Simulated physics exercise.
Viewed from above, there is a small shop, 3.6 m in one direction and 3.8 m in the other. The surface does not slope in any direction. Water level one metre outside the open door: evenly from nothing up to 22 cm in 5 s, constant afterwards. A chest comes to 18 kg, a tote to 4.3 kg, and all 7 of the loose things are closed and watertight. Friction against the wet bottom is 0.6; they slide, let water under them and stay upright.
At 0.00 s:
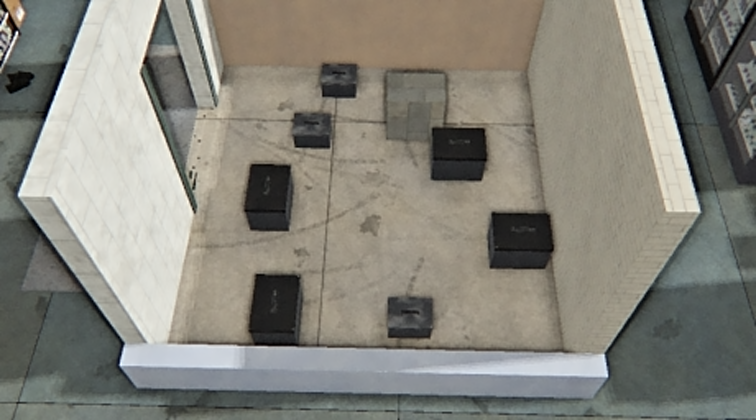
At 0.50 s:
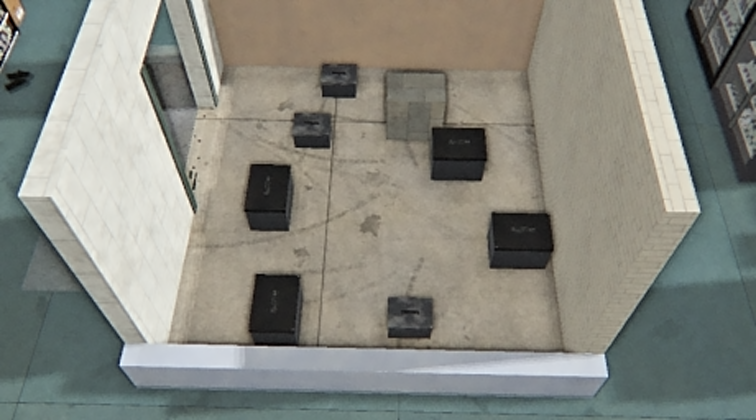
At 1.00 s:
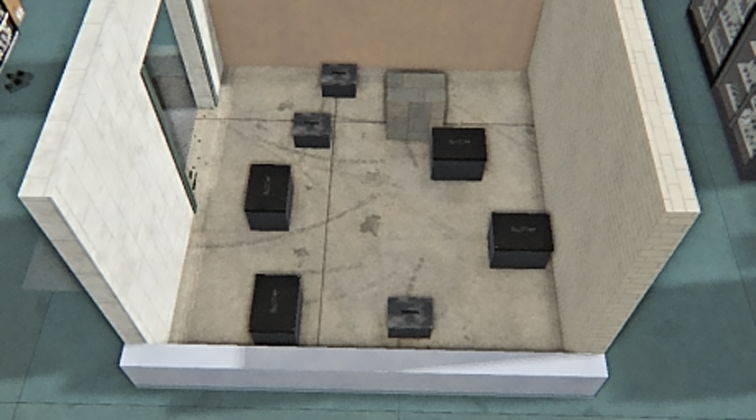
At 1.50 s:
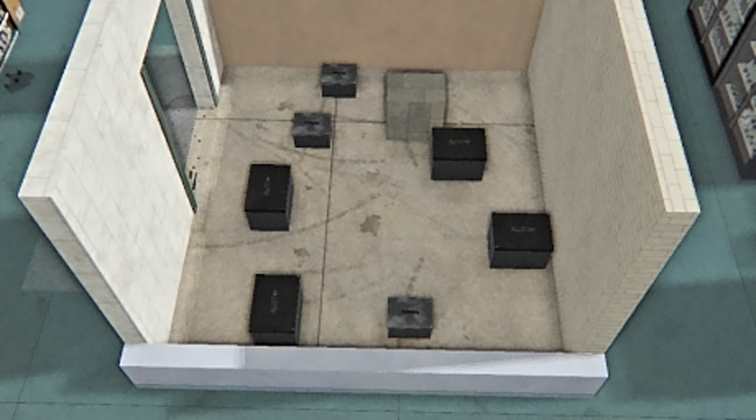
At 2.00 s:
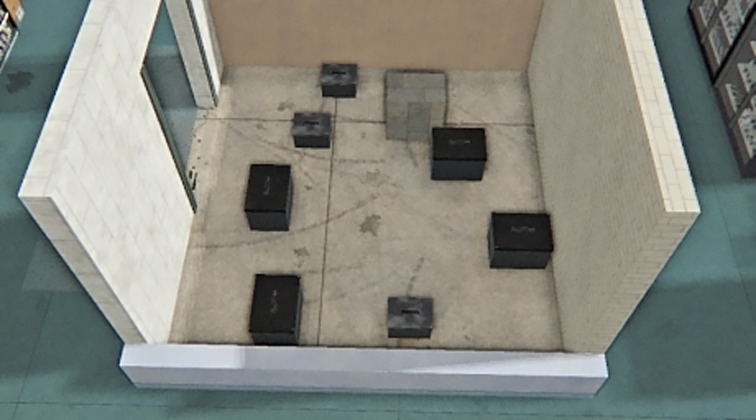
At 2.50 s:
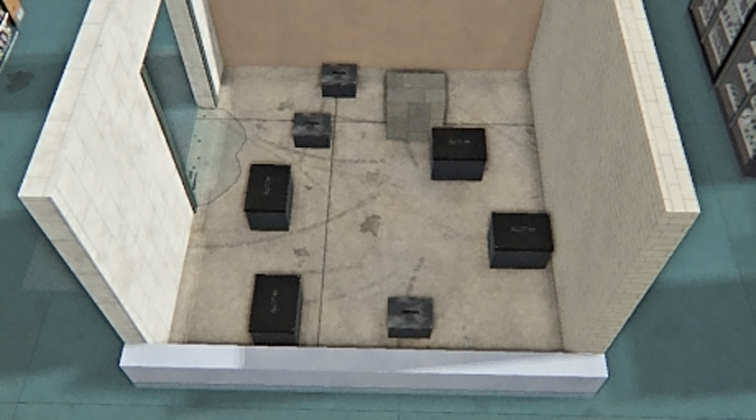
In this clip, seen from above, dark chests sit motionless on the stained floor of a small walled shop, and near the end a shallow patch of clear water spreads inside from the open doorway on the left.
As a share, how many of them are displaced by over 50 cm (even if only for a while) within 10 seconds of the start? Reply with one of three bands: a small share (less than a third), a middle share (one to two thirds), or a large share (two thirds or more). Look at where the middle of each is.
A large share, two thirds or more.
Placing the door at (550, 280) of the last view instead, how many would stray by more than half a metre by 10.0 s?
In that case the number is 6.
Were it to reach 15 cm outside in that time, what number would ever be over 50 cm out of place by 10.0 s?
You'd get 2 in that case.
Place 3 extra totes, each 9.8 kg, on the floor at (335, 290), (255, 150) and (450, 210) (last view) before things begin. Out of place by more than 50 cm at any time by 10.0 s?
Note, in order of listing: Stays below the threshold, crosses the threshold, crosses the threshold.
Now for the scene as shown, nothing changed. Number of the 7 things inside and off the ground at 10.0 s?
I get 5.
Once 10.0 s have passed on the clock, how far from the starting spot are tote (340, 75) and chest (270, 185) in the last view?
First 250 cm, then 80 cm.
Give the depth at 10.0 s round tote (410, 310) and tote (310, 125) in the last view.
About 7 and 14 cm.
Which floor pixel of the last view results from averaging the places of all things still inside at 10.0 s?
That lands at roughly (428, 263).
After 3.5 s 0 of 7 are over 50 cm from their spots; 0 afloat.
After 4.5 s 1 of 7 are over 50 cm from their spots; 0 afloat.
After 7.0 s 3 of 7 are over 50 cm from their spots; 2 afloat.
After 10.0 s 6 of 7 are over 50 cm from their spots, and 6 have been at some point; 5 afloat.
